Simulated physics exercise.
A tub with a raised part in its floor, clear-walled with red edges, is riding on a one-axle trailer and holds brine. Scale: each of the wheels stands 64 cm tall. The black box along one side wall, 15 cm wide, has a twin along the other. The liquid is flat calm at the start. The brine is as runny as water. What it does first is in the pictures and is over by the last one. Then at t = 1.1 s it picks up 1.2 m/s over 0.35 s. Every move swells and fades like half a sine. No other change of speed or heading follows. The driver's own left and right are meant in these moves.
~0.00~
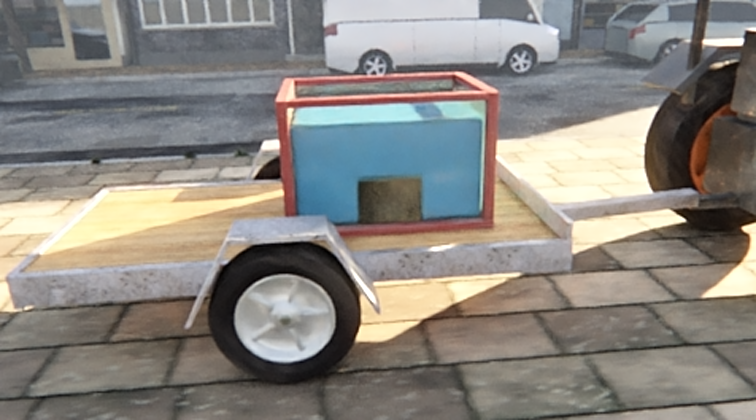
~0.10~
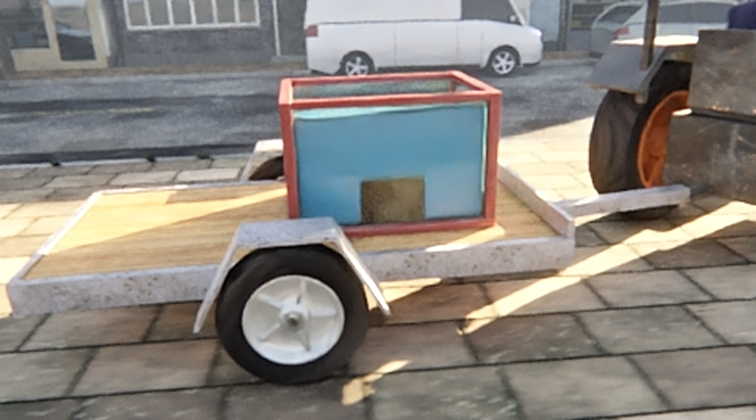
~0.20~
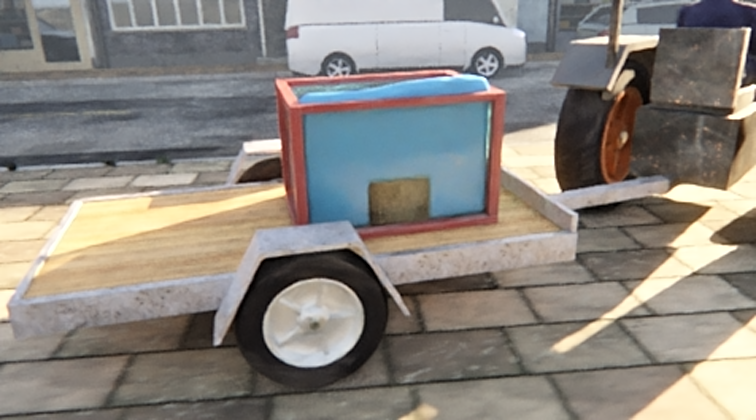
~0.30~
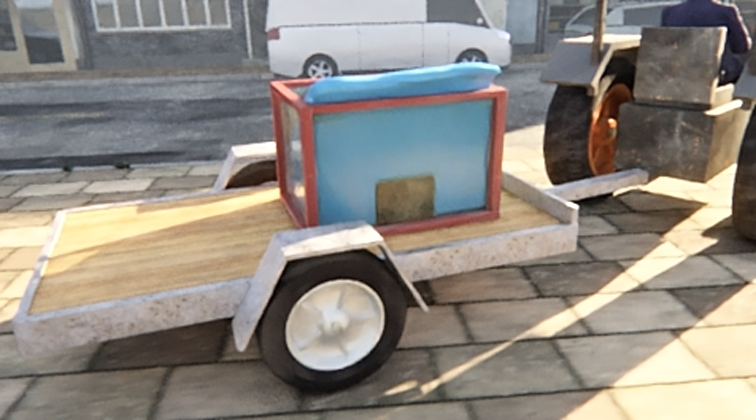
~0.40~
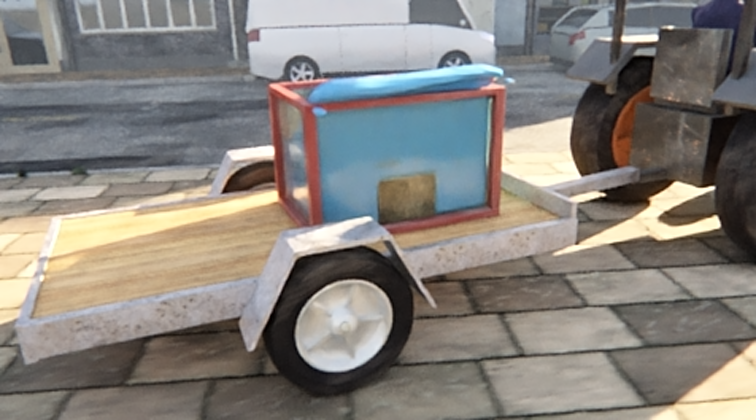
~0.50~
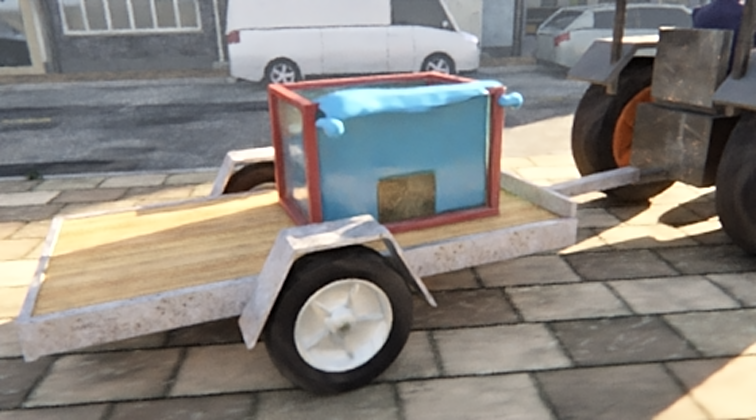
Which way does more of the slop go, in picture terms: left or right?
The left end lets out more.
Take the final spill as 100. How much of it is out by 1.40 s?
Some 20 per cent by then.
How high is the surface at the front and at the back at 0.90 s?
Front 48 cm, back 48 cm.
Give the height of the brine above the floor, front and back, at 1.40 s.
About 34 cm in front and 66 cm behind.
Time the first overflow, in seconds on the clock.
At about 0.6 s.
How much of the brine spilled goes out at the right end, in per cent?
Some 10 per cent of it.
By 0.90 s the surface is 48 cm up at the front and 47 cm at the back; 3 per cent is out, over the near side.
By 1.40 s the surface is 33 cm up at the front and 66 cm at the back; 3 per cent is out, over the near side.
By 2.00 s the surface is 64 cm up at the front and 40 cm at the back; 7 per cent is out, over the left end and the near side.
By 4.43 s 11 per cent is out, over the left end and the near side, a little elsewhere; the right end has passed 2 per cent and the left end 5.
